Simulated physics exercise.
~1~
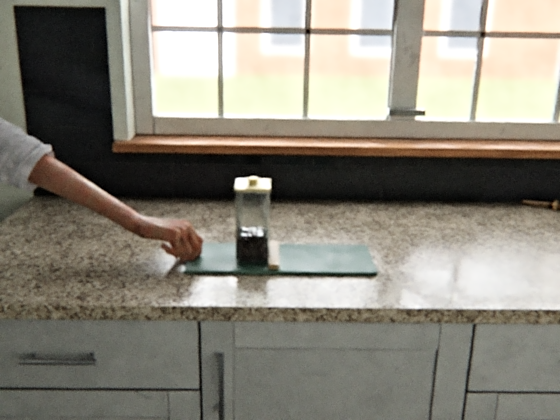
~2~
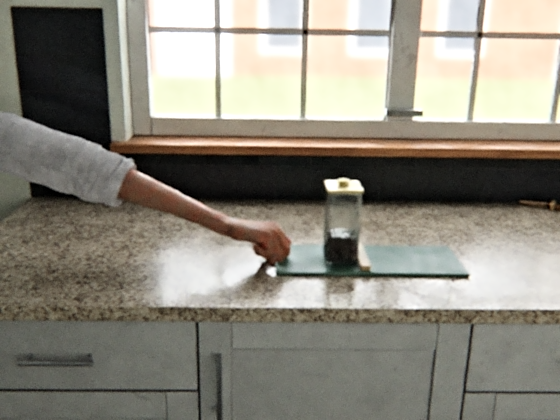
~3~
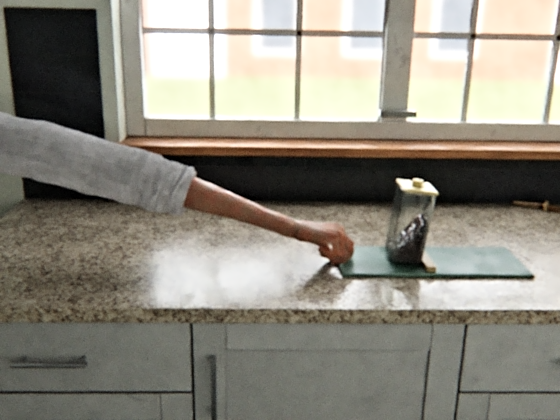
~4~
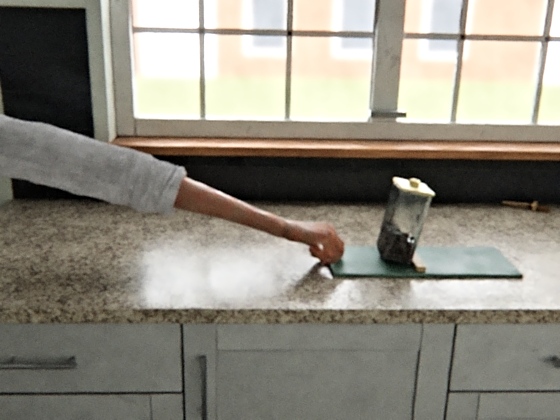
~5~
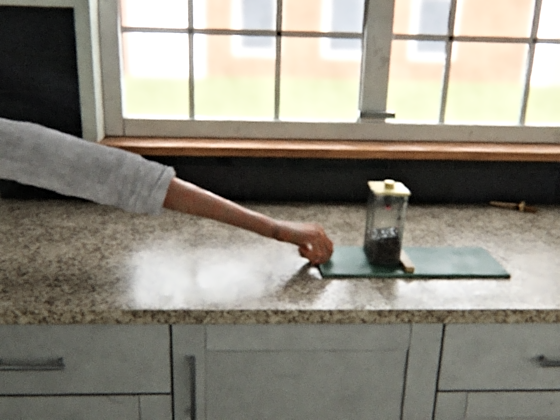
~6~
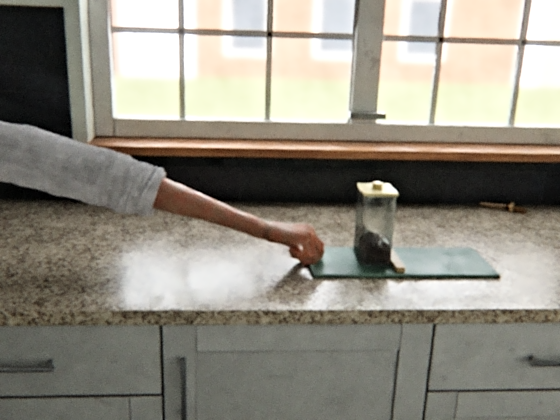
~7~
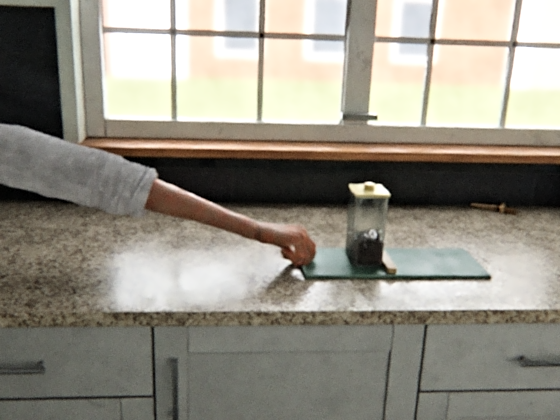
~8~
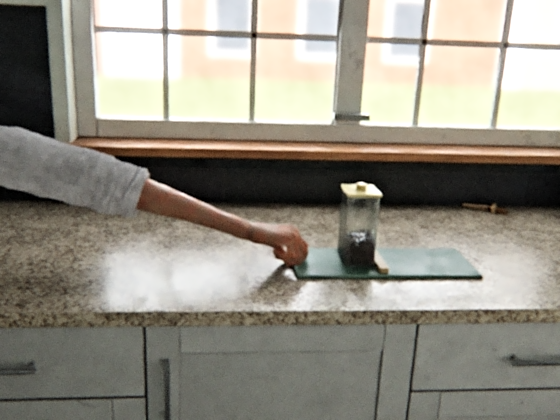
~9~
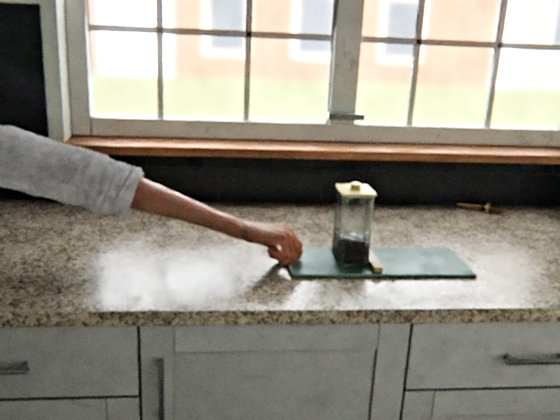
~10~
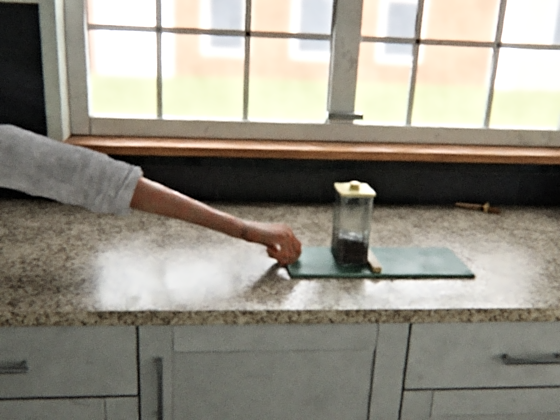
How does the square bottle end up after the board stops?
It ends up standing upright on the green board, having tipped to the right and rocked back onto its base.
